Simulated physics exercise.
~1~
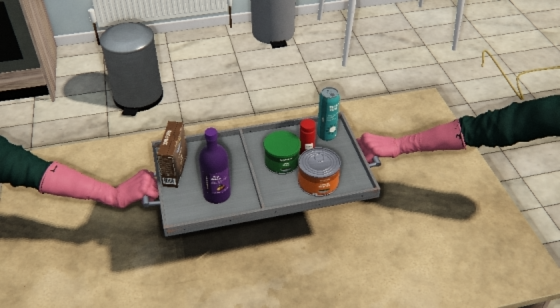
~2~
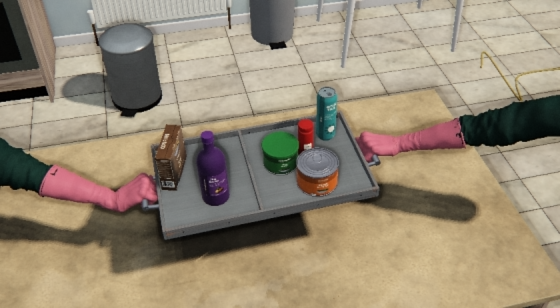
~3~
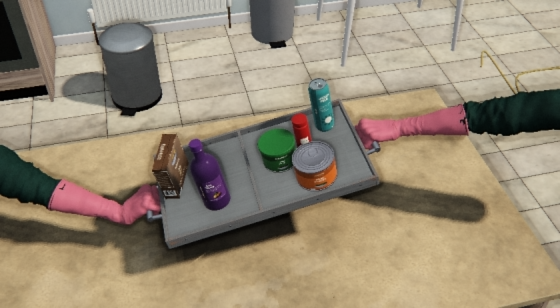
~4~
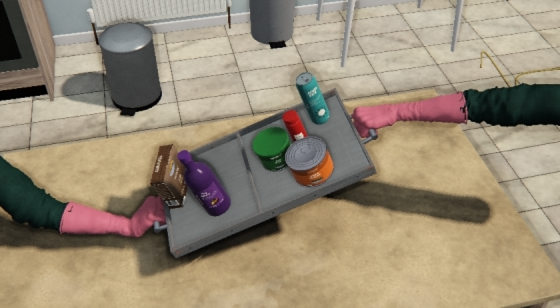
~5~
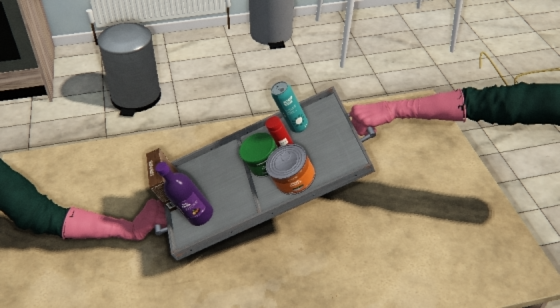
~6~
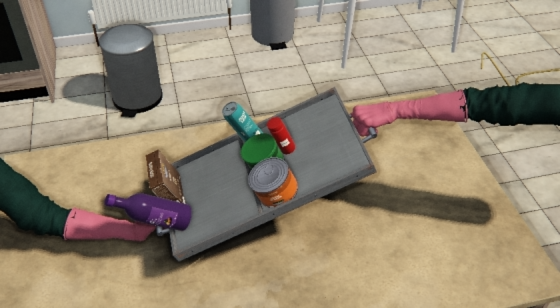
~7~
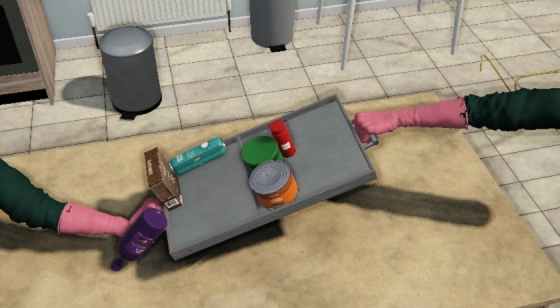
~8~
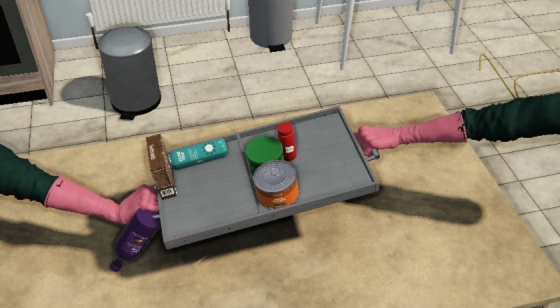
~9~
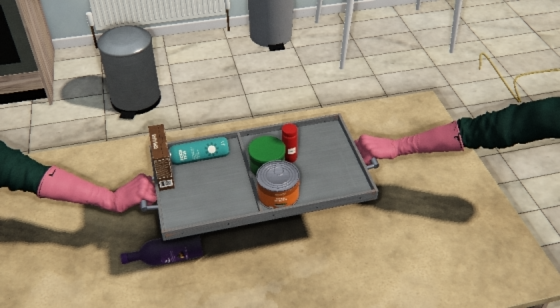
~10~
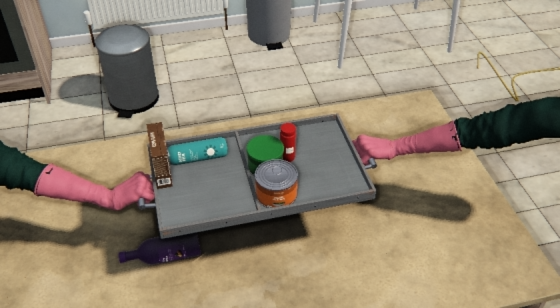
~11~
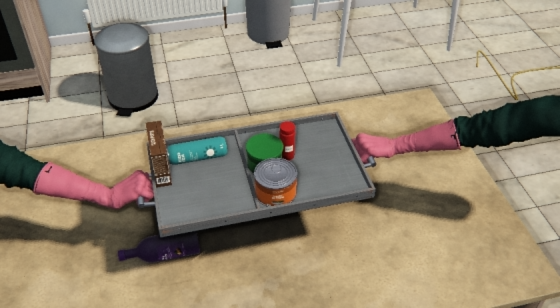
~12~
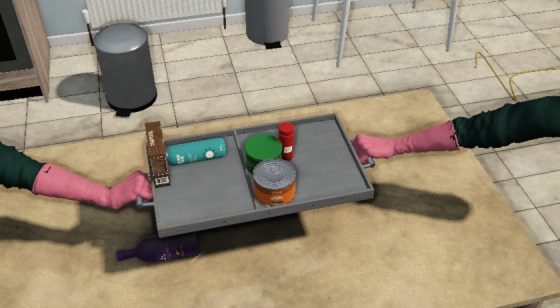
Above a kitchen table, gloved hands tilting a tray left and levelling it, a purple bottle falling off, a turquoise can toppling.
